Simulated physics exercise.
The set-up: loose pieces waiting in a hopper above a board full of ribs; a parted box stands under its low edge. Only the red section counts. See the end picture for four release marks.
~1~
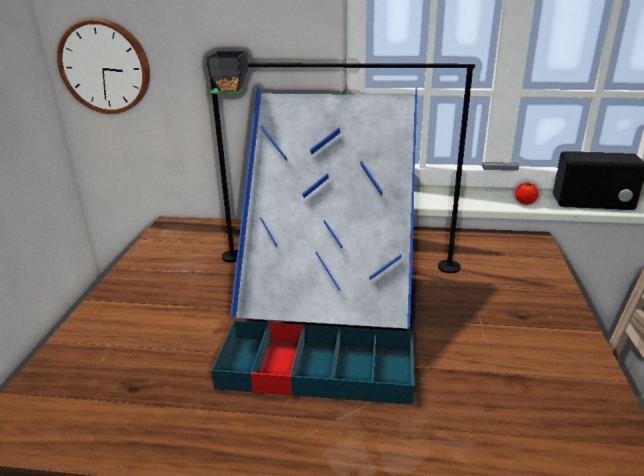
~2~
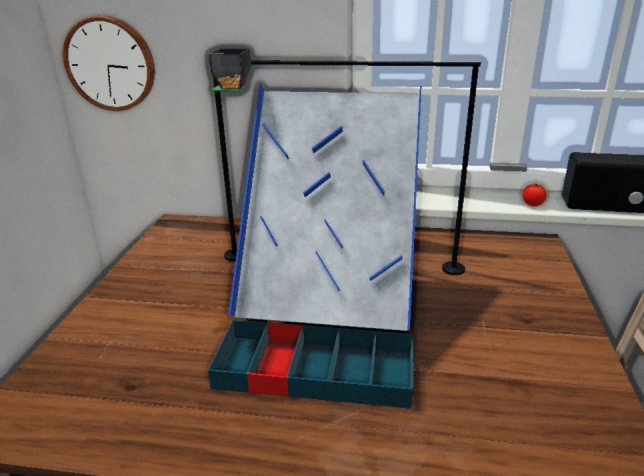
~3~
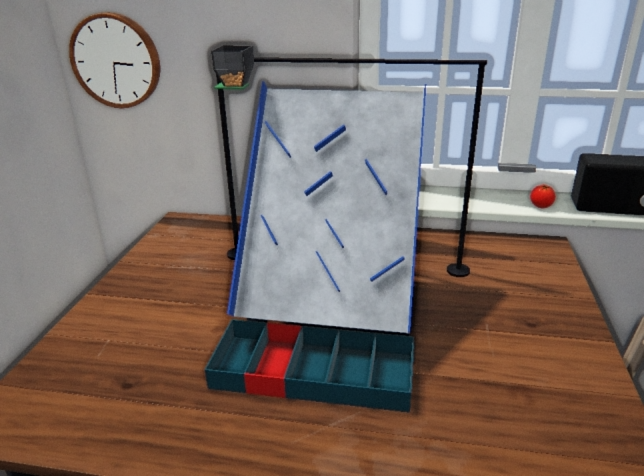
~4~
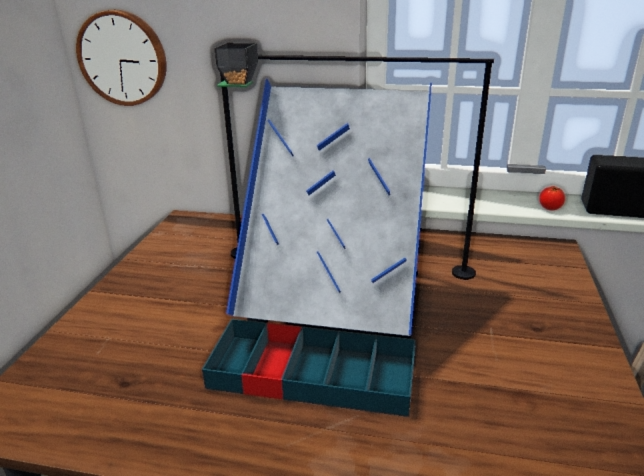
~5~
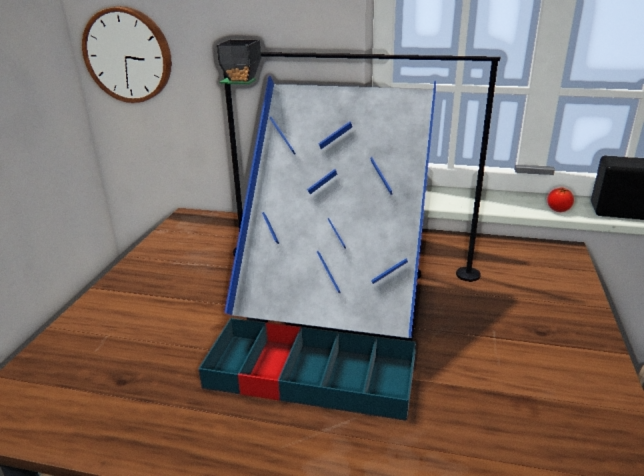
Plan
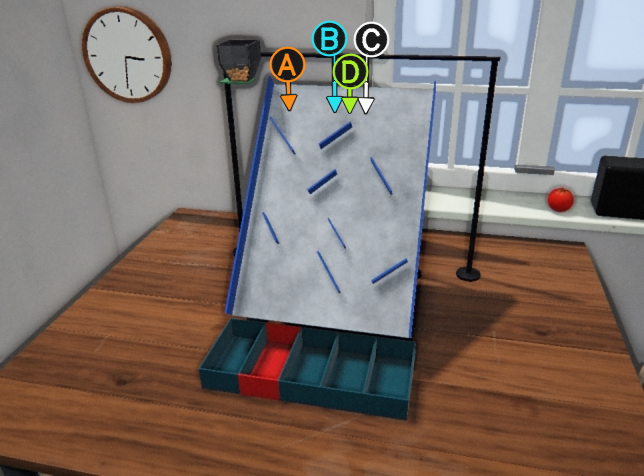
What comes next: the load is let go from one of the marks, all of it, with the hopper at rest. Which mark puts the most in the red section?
Best: A.
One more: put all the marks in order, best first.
A, B, D, C.
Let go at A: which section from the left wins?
It is the second one.
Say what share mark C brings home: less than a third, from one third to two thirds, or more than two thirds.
Mark C gives less than a third.
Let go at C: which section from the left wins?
The fourth from the left.
On the marked copy, mark A meets the board at (289, 104); mark B meets the board at (334, 106); mark C meets the board at (365, 107); mark D meets the board at (349, 107).
If A is chosen, roughly two thirds in the red section, roughly a quarter in other sections, about a tenth outside the box.
If B is chosen, roughly a third in the red section, roughly half in other sections, about a tenth outside the box.
If C is chosen, not one piece in the red section, roughly two thirds in other sections, roughly a quarter outside the box.
If D is chosen, roughly a quarter in the red section, roughly half in other sections, roughly a quarter outside the box.
